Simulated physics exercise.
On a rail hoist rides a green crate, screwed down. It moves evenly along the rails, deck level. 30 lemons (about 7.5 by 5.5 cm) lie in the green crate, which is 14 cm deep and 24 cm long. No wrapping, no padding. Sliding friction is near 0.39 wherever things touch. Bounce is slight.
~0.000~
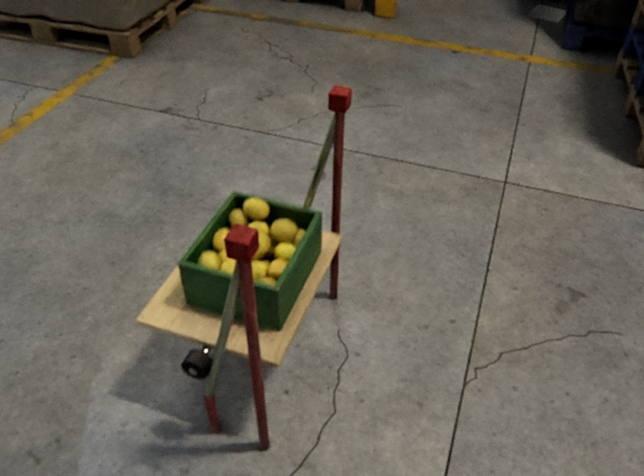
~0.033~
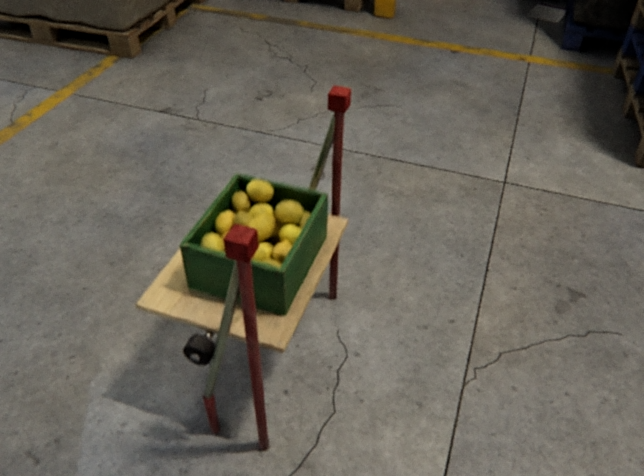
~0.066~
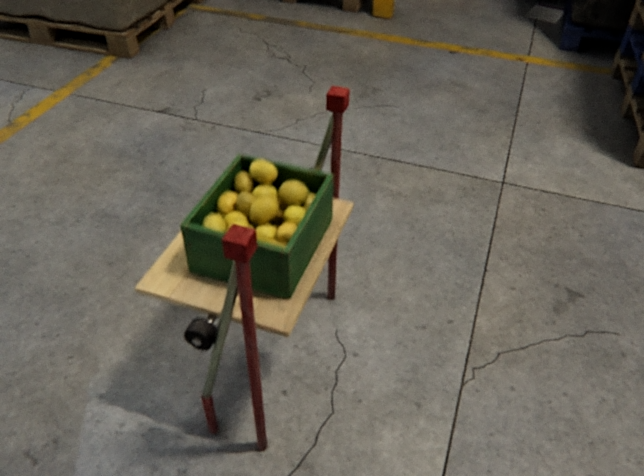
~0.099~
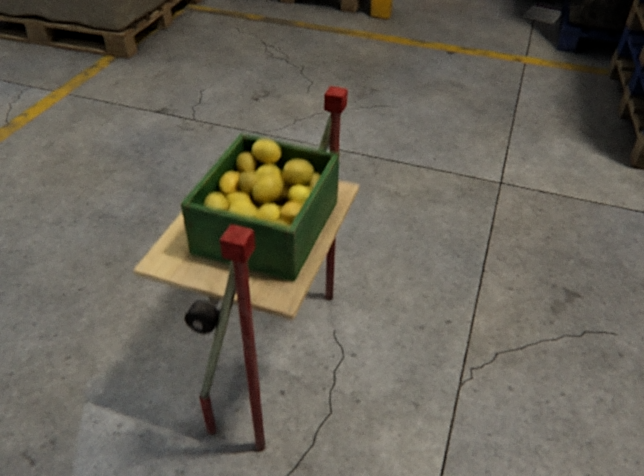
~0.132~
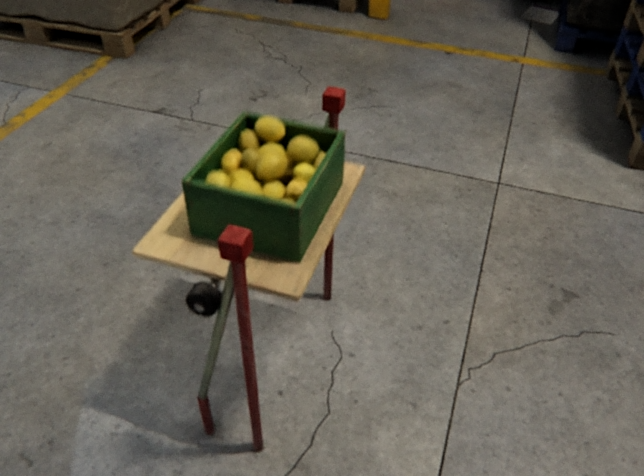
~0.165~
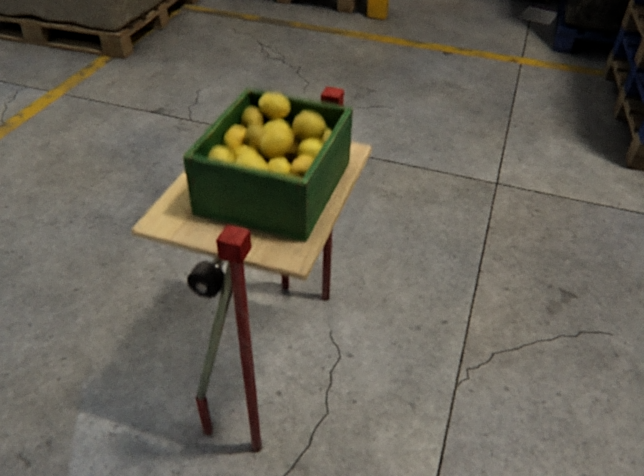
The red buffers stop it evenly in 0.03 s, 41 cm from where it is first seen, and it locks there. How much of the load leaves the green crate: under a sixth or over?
Over a sixth of the lemons leave the green crate.
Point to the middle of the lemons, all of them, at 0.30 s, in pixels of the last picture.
Near (289, 84).
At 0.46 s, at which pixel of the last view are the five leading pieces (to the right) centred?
Around (341, 90).
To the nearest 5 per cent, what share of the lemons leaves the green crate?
About 25 per cent.
After 0.18 s, the buffers are touched.
After 0.30 s, green crate 30 in, 0 out.
After 0.46 s, green crate 26 in, 4 out.
After 0.68 s, green crate 23 in, 7 out.
When it is over (at 1.23 s), green crate 22 in, 8 out. Asked share, 8 of 30, 27 per cent.
